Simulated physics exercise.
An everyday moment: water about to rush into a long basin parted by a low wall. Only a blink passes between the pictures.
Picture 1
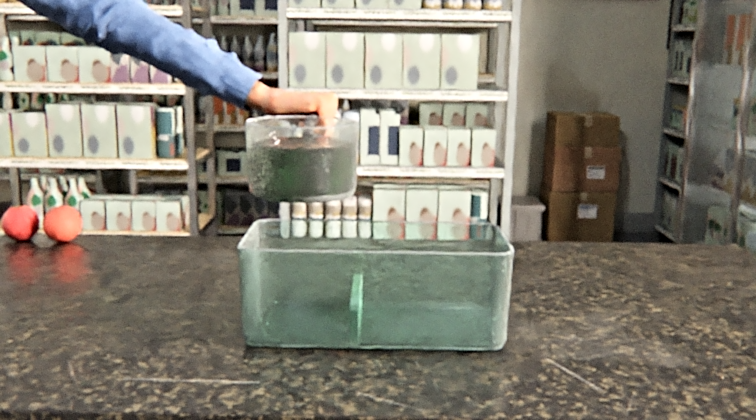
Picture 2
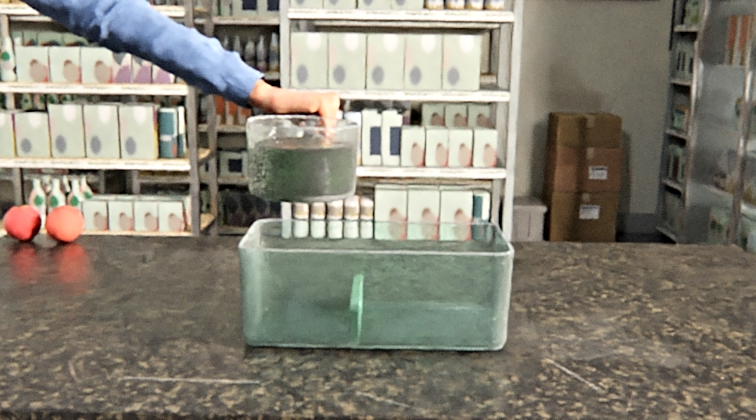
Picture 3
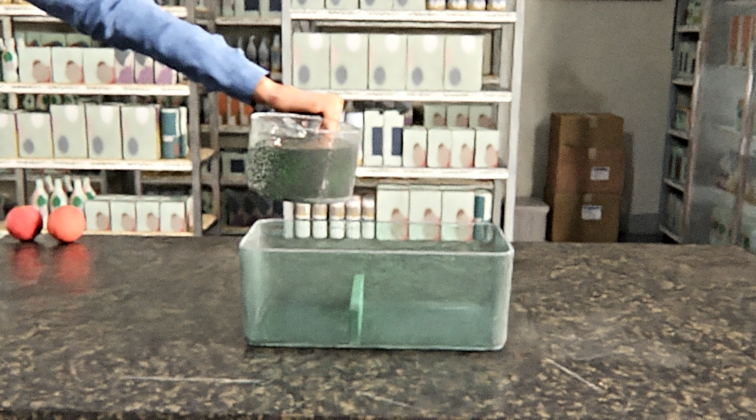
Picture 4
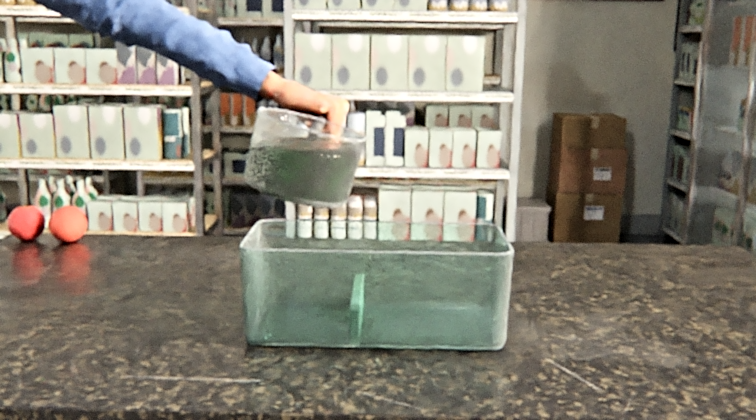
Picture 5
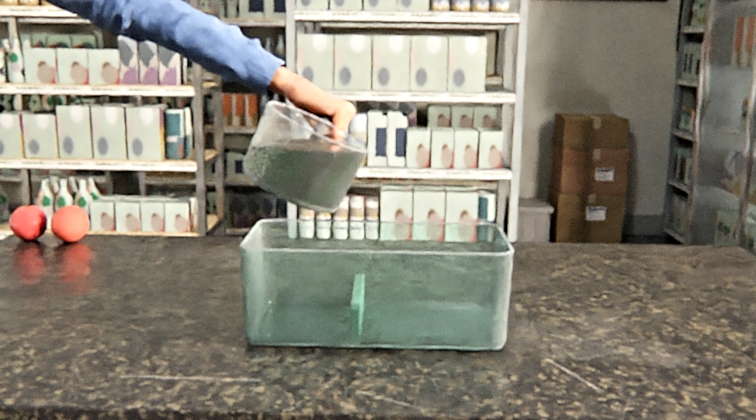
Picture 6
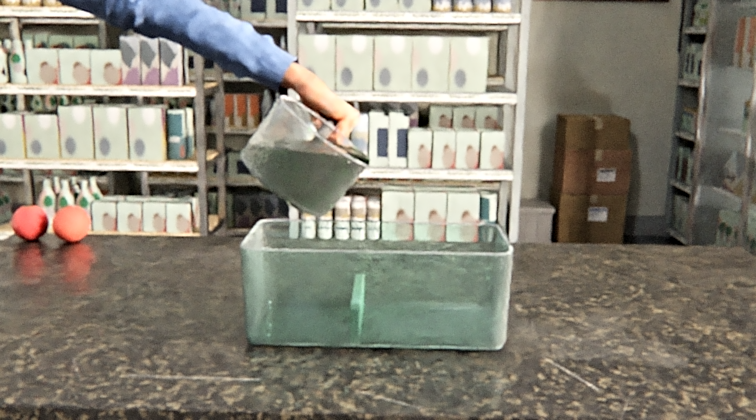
We see a hand in a blue sleeve holding a clear container of dark liquid above a long, greenish glass basin with a low divider, then steadily tilting it to the right until it leans steeply over the basin.
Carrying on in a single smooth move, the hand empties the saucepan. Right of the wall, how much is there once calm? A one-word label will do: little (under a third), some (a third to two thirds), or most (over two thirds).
Most.
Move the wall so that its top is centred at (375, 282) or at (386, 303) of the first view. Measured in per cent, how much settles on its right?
80 % and 65 %, roughly.
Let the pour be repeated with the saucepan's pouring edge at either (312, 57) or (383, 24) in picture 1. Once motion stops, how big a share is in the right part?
About 80 and 85 per cent.
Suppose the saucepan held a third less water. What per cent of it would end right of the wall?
Roughly 95 percent.
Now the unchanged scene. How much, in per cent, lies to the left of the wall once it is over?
Roughly 5 %.
A moment on, the tilt is 96° and 41 per cent is still to pour, 0 is left of the wall and 31 right of it.
Next, the tilt is 101° and 12 per cent is still to pour, 4 is left of the wall and 79 right of it.
Then the tilt is 101° and 3 per cent is still to pour, 7 is left of the wall and 88 right of it.
Later the tilt is 101° and 0 per cent is still to pour, 6 is left of the wall and 92 right of it.
In the end 7 per cent lies left of the wall, 93 right of it and 1 outside.
